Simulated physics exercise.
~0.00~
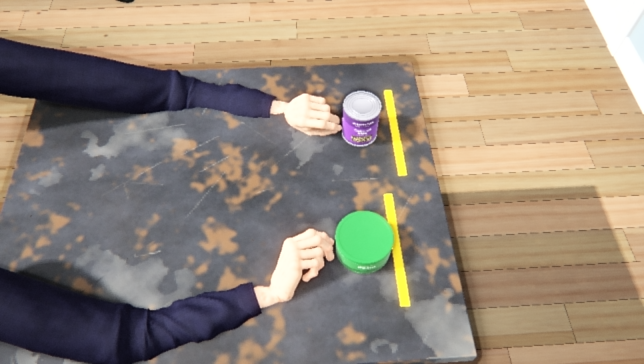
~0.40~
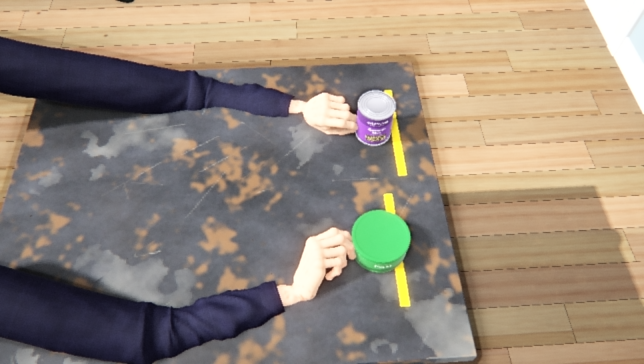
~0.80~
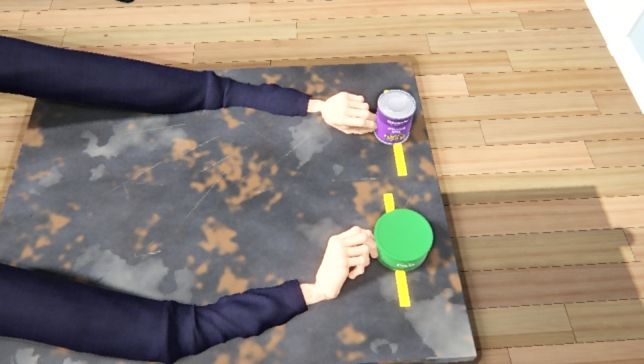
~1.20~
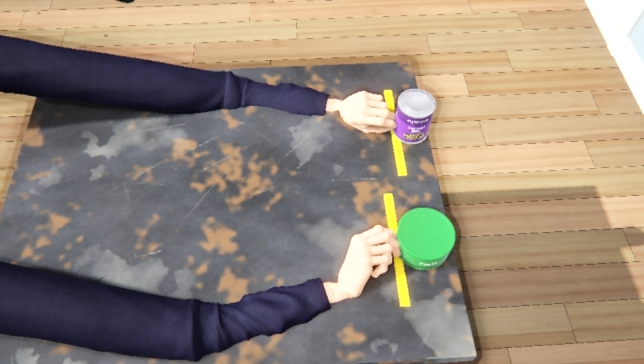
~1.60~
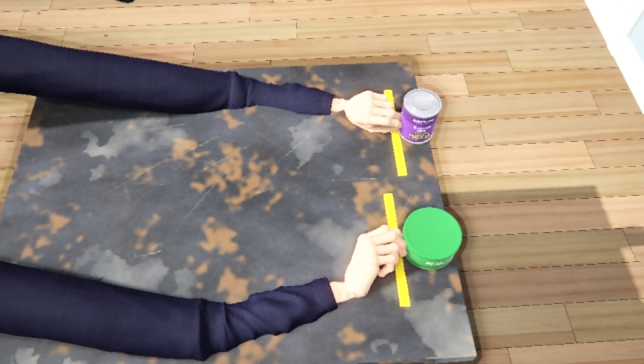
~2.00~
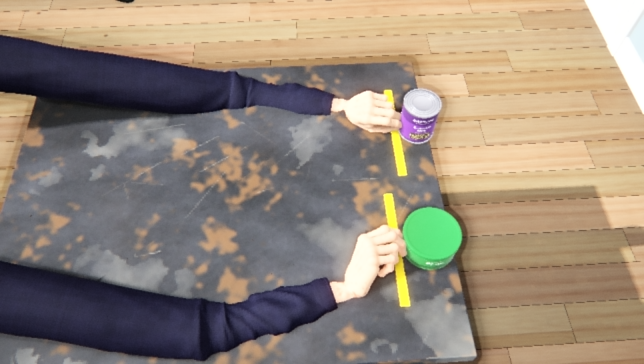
On a dark, blotchy tabletop above a wooden floor, two hands pushed a purple tin and a green tub to the right, across strips of yellow tape, then stopped, leaving both resting at the table's edge.
